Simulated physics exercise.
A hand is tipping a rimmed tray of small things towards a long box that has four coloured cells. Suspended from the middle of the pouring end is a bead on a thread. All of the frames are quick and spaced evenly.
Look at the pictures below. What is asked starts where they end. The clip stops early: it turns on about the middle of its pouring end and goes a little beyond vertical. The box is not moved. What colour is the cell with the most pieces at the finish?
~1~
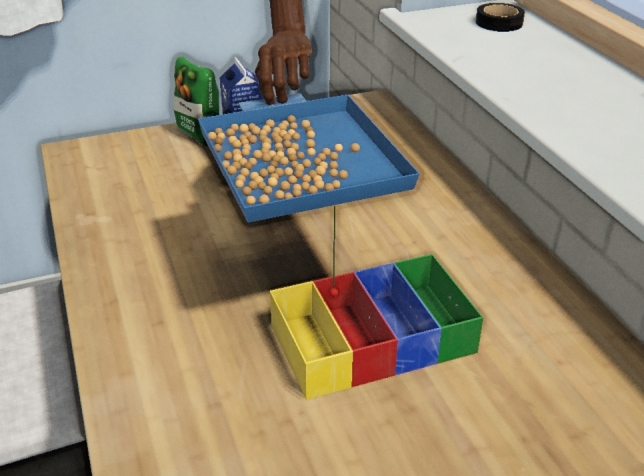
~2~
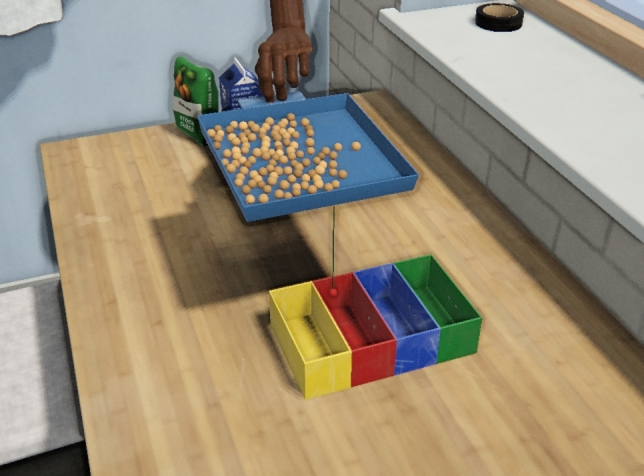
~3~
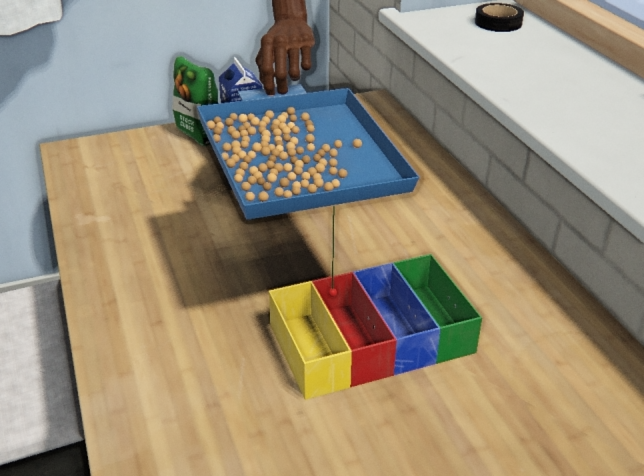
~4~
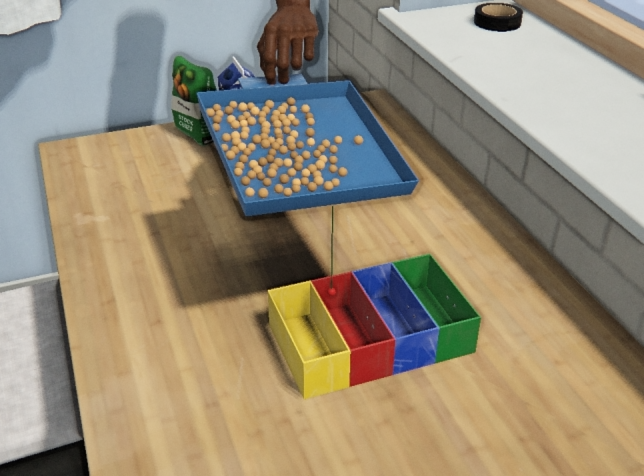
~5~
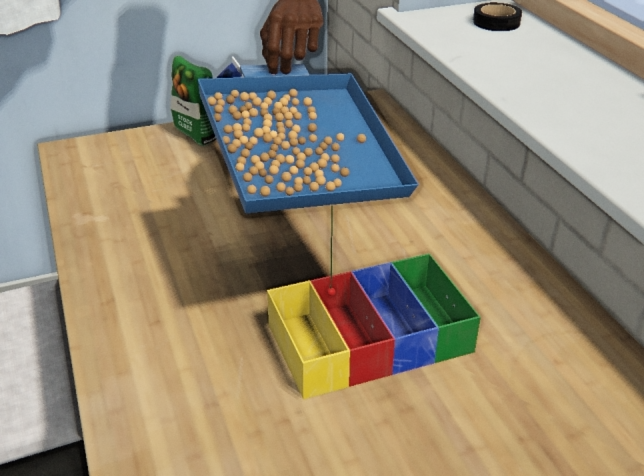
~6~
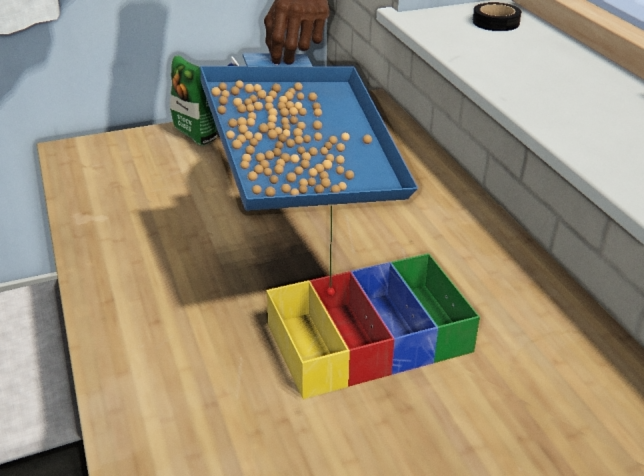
It is blue.
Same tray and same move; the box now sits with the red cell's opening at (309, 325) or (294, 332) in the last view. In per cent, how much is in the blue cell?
Trial 1 around 0 percent, trial 2 around 0 percent.
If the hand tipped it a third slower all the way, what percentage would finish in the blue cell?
Something like 60 in a hundred.
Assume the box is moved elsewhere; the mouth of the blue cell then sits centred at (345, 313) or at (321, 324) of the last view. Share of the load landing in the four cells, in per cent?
40 % for the first, 0 % for the second.
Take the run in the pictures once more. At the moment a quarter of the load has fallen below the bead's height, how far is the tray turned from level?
90°.
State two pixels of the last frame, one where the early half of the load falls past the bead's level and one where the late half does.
First half (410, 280); second half (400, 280).
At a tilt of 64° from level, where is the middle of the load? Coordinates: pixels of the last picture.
Close to (376, 187).
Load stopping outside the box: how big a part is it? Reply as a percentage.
I'd say around 0 per cent.
Soon after the last picture, tray tipped steeply; nearly all on the tray; a stray few in the green cell; a stray few in the blue cell; a small part falling or outside the box.
A little later, tray tipped past a quarter turn; about a quarter on the tray; about a third in the blue cell; about a quarter in the green cell; a stray few in the red cell; about a quarter falling or outside the box.
Later still, tray tipped past a quarter turn; about two thirds in the blue cell; about a third in the green cell; a stray few in the red cell; a stray few falling or outside the box.
At rest, tray tipped past a quarter turn; about two thirds in the blue cell; about a third in the green cell; a stray few in the red cell; none in the yellow cell; a stray few outside the box.
